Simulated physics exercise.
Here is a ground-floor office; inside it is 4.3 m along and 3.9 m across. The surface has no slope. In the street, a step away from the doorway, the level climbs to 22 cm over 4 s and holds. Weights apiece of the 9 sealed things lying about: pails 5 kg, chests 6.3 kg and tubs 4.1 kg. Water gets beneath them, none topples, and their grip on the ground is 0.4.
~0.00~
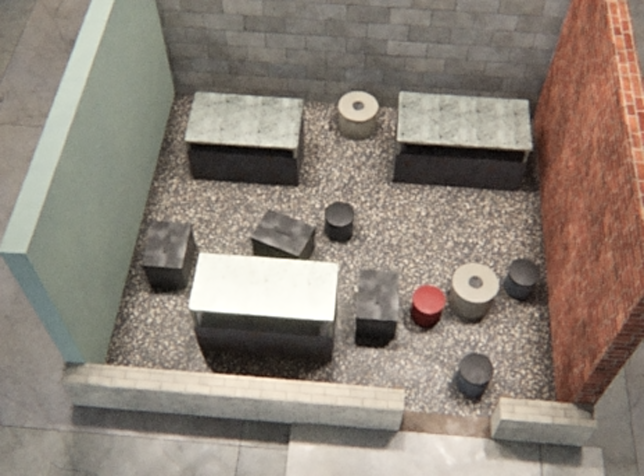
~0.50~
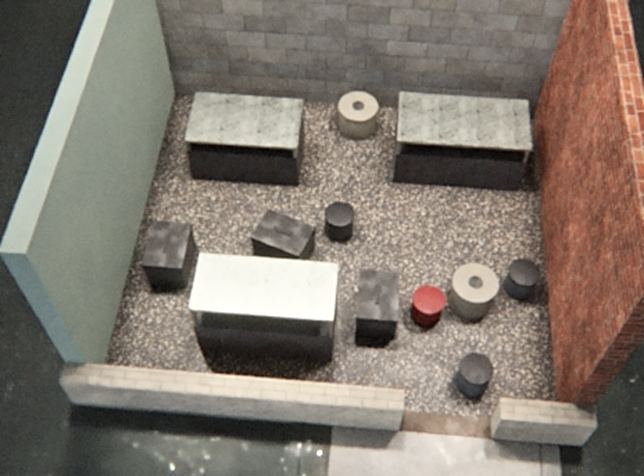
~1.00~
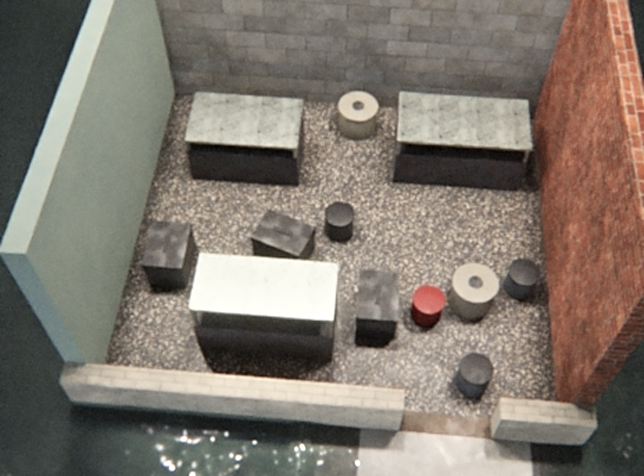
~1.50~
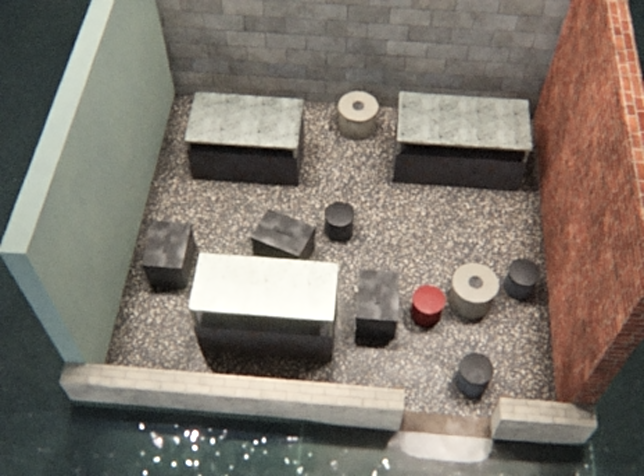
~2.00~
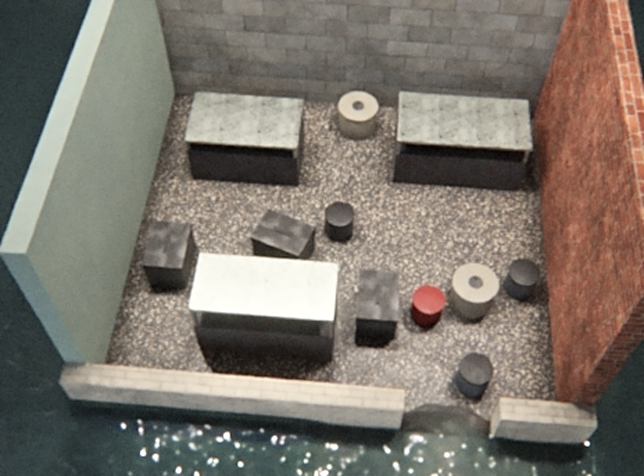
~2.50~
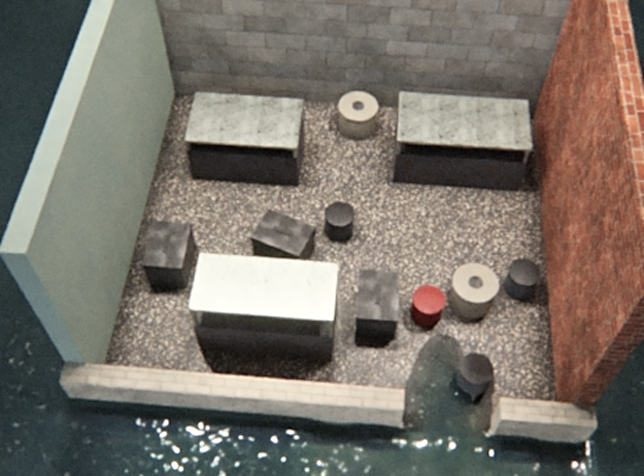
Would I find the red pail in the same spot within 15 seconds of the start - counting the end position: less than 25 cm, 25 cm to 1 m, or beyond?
The red pail ends far away.
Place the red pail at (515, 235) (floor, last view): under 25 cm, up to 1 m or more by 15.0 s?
It moves a short way.
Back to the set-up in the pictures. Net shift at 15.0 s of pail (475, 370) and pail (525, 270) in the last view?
In that order: 400 cm, 400 cm.
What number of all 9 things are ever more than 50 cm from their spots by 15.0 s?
I count 9.
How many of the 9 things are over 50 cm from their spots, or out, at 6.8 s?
I count 5.
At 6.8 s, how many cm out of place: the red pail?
Roughly 250 cm by then.
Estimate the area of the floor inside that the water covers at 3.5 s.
Some 2.5 m2.
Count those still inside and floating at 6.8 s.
At that moment 5.
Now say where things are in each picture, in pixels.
The red pail at (429, 299), on the bottom; 0.0 m2 under water; 0 of 9 have shifted, in the first picture.
The red pail at (429, 299), on the bottom; water covers 0.0 m2; 0 of 9 have shifted, in the second picture.
The red pail at (429, 299) rests on the ground; water covers 0.0 m2; 0 of 9 have shifted, in the third picture.
The red pail at (429, 299) rests on the ground; water covers 0.0 m2; 0 of 9 have shifted, in the fourth picture.
The red pail at (429, 299), on the bottom; water covers 0.0 m2; 0 of 9 have shifted, in the fifth picture.
The red pail at (429, 299), on the bottom; 0.4 m2 under water; 0 of 9 have shifted, in the sixth picture.
After 3.5 s the red pail is near (428, 283), 0.2 m from its start, aground; 0 afloat.
After 6.8 s the red pail is near (339, 128), 2.4 m from its start, aground; 5 afloat.
After 11.0 s the red pail is near (216, 92), 3.6 m from its start, afloat; 7 afloat.
After 15.0 s the red pail is near (247, 103), 3.2 m from its start, afloat; 9 afloat.
